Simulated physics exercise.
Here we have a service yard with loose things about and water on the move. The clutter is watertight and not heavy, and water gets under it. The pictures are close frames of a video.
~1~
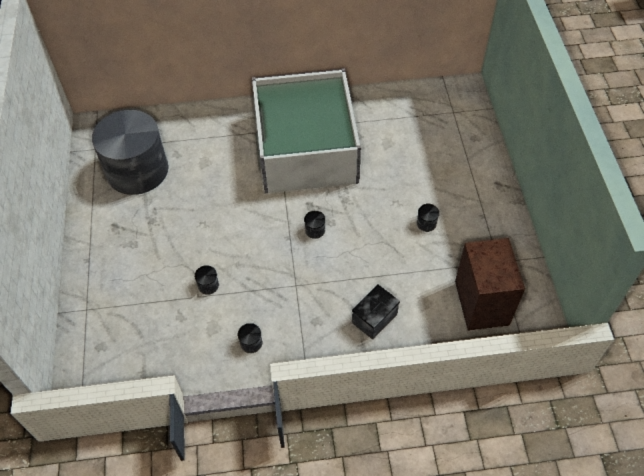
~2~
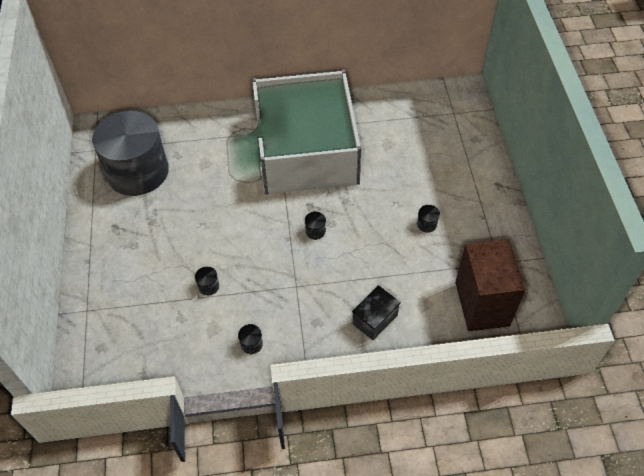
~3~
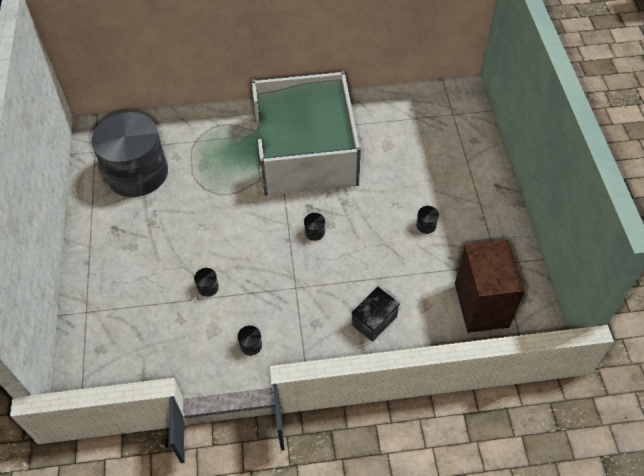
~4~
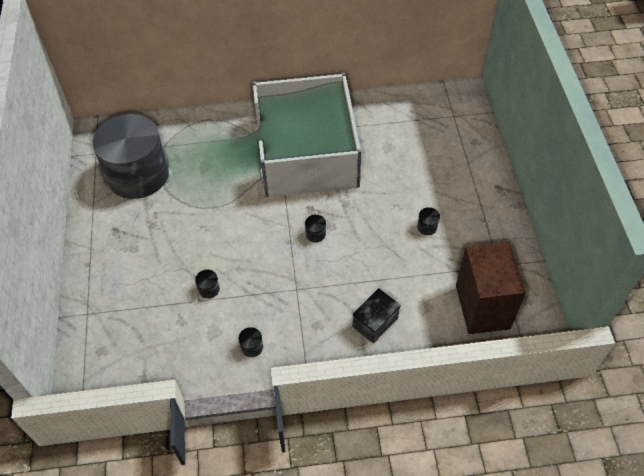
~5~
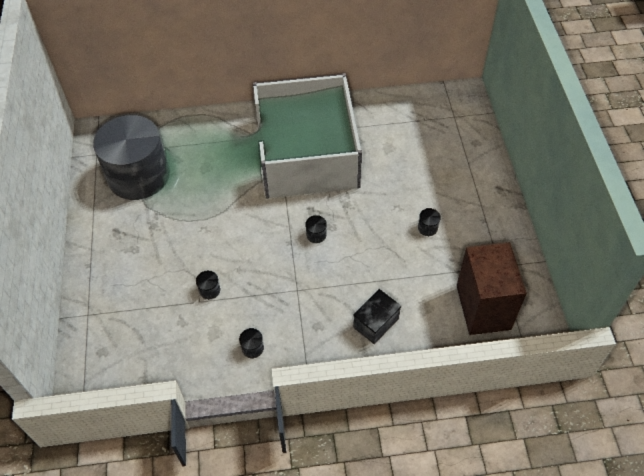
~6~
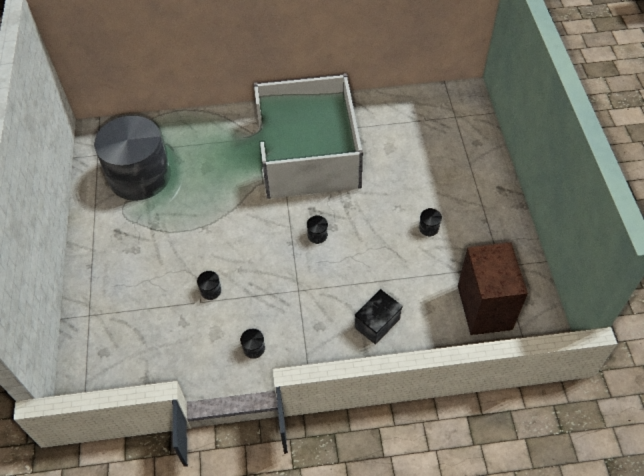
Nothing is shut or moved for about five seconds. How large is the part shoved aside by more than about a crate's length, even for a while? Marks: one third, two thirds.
Share: Less than a third.
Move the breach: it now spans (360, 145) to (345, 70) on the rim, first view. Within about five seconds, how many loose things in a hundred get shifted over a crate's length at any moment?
Roughly 40 per cent.
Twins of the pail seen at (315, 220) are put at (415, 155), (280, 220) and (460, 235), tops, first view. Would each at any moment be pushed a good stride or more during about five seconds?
In turn: Never so far, under that, not that far.
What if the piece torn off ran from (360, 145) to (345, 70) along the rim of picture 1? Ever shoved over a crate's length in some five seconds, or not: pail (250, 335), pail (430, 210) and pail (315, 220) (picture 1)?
In that order: Not that far, pushed that far, short of that.
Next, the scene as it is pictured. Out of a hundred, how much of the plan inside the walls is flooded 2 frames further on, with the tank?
Near 25 in a hundred.
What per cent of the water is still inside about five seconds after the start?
About 98 per cent.
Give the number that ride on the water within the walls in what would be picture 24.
That makes 0.
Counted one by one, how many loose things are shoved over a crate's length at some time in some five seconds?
It comes to 0.
A moment on, 0 of 5 are well off their spots; 0 afloat.
Next, 0 of 5 are well off their spots; 0 afloat.
Later, 0 of 5 are well off their spots; 0 afloat.
In the end, 0 of 5 are well off their spots, and 0 have been at some point; 0 afloat.
